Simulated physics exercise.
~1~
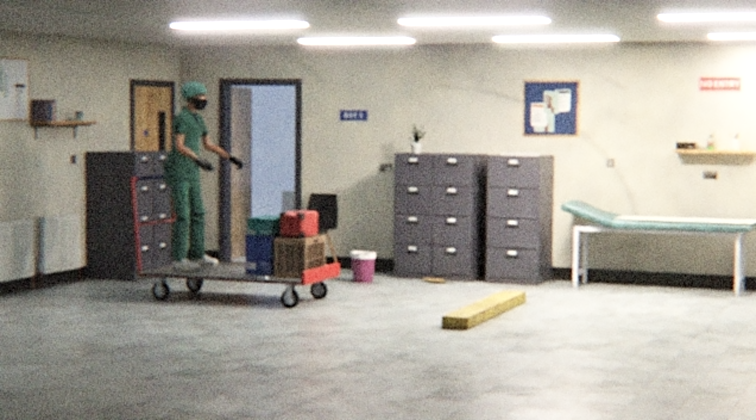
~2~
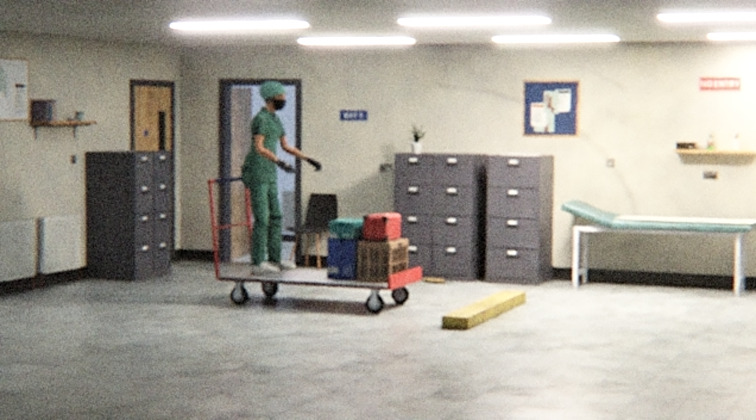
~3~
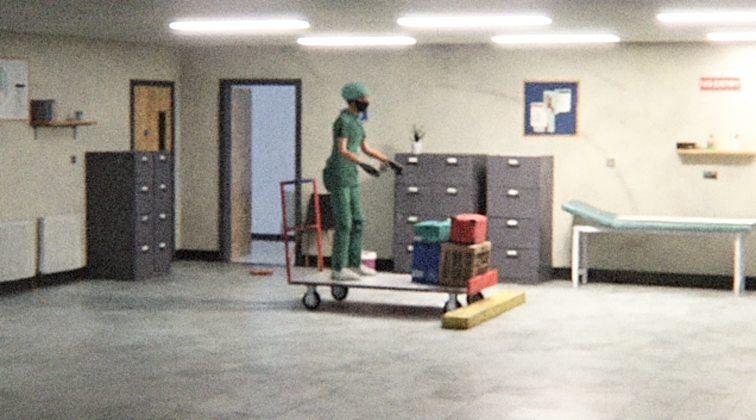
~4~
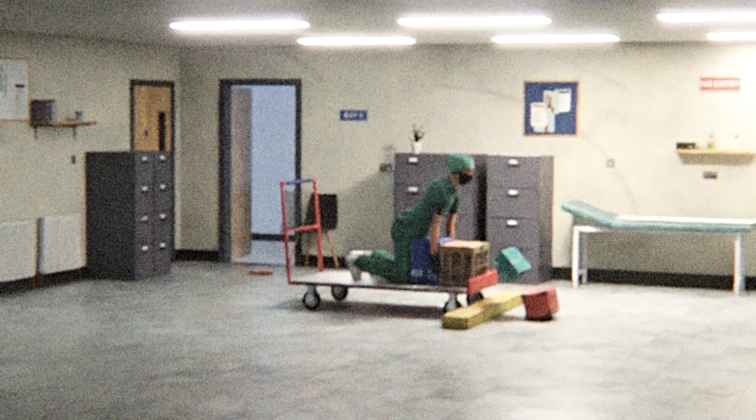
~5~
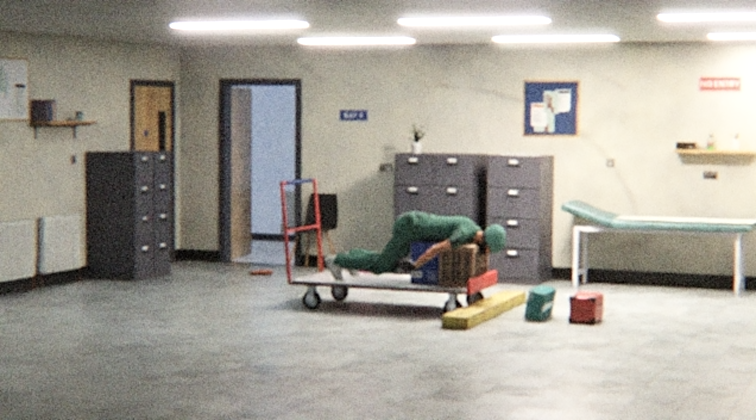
A trolley rolls right into a yellow beam, toppling its rider and spilling two containers.
